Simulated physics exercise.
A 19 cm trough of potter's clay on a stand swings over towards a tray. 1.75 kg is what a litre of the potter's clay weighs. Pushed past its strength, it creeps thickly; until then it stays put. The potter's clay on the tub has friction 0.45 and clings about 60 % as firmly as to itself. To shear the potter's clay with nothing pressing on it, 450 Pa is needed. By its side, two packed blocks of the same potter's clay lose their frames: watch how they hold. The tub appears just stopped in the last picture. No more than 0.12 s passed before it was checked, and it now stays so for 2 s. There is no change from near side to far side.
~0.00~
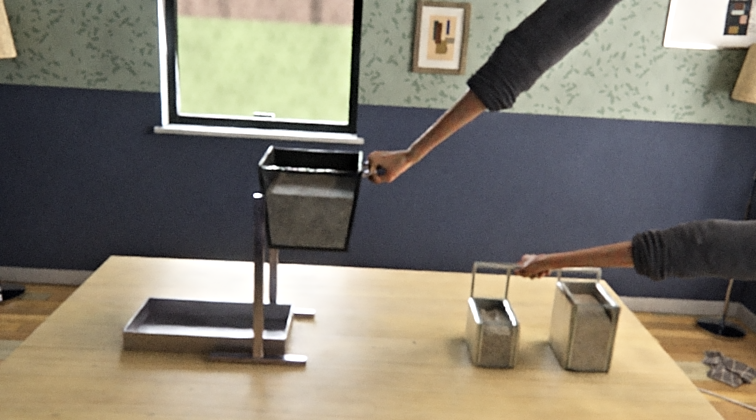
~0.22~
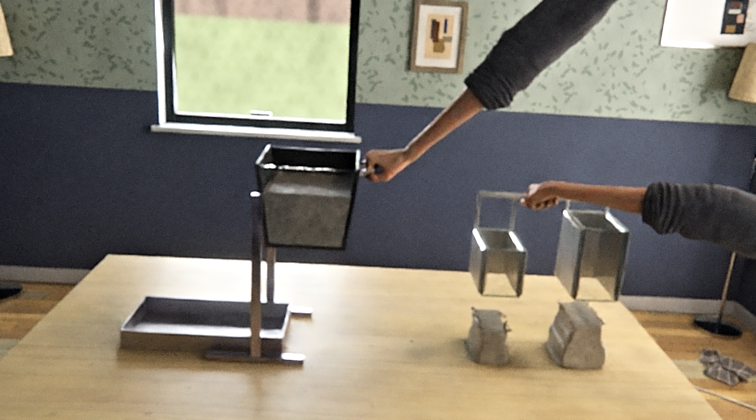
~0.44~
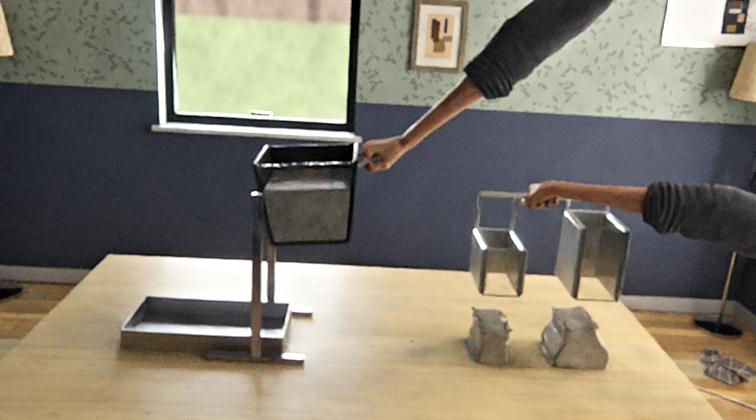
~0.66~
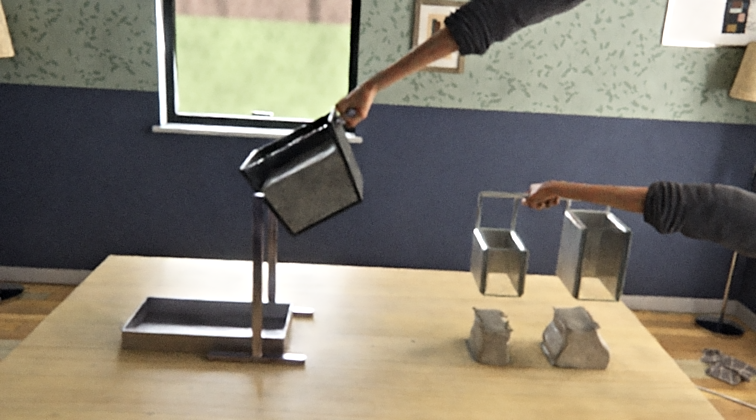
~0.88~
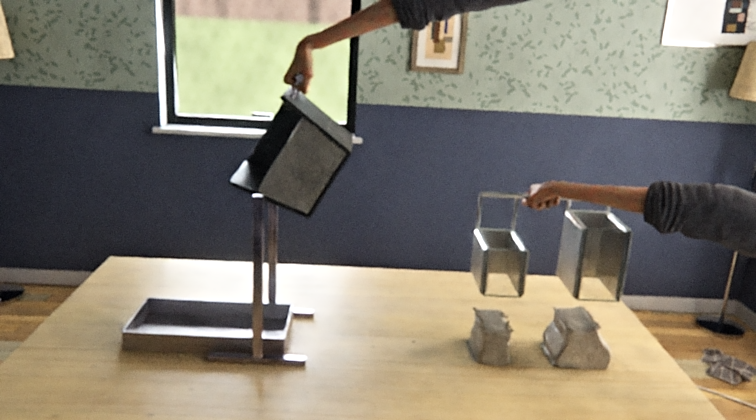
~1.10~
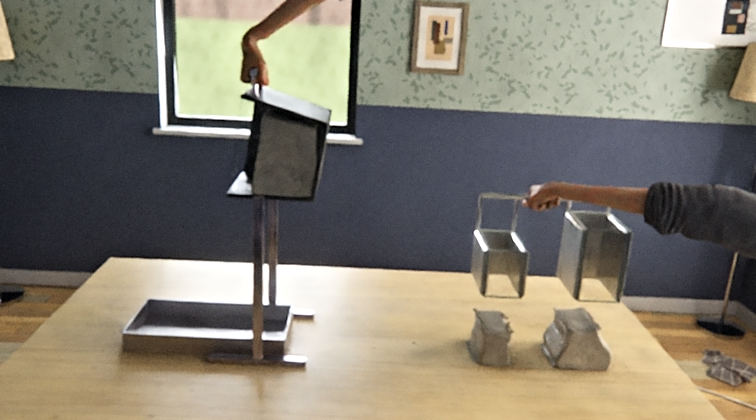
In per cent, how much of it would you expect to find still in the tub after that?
I would expect close to 69 per cent.
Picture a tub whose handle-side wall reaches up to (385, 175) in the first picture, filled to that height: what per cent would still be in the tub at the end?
Remaining in tub at end: Approx. 50 %.
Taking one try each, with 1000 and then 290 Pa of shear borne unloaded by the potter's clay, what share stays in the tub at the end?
First 100 %, second 70 %.
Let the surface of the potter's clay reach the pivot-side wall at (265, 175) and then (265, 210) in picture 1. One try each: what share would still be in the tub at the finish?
65 %, then 100 %.
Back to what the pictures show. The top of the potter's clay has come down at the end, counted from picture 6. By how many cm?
7 cm.
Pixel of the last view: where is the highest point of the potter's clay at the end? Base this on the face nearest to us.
Near (273, 145).
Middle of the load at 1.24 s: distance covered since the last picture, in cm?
The distance comes to some 3 cm.
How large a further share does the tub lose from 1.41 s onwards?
25 %.
After 1.24 s, the tub is at 82 degrees and holds 100 %.
After 1.41 s, the tub is at 82 degrees and holds 96 %.
After 1.58 s, the tub is at 82 degrees and holds 86 %.
After 1.75 s, the tub is at 82 degrees and holds 79 %.
After 3.10 s, the tub is at 82 degrees and holds 69 %.
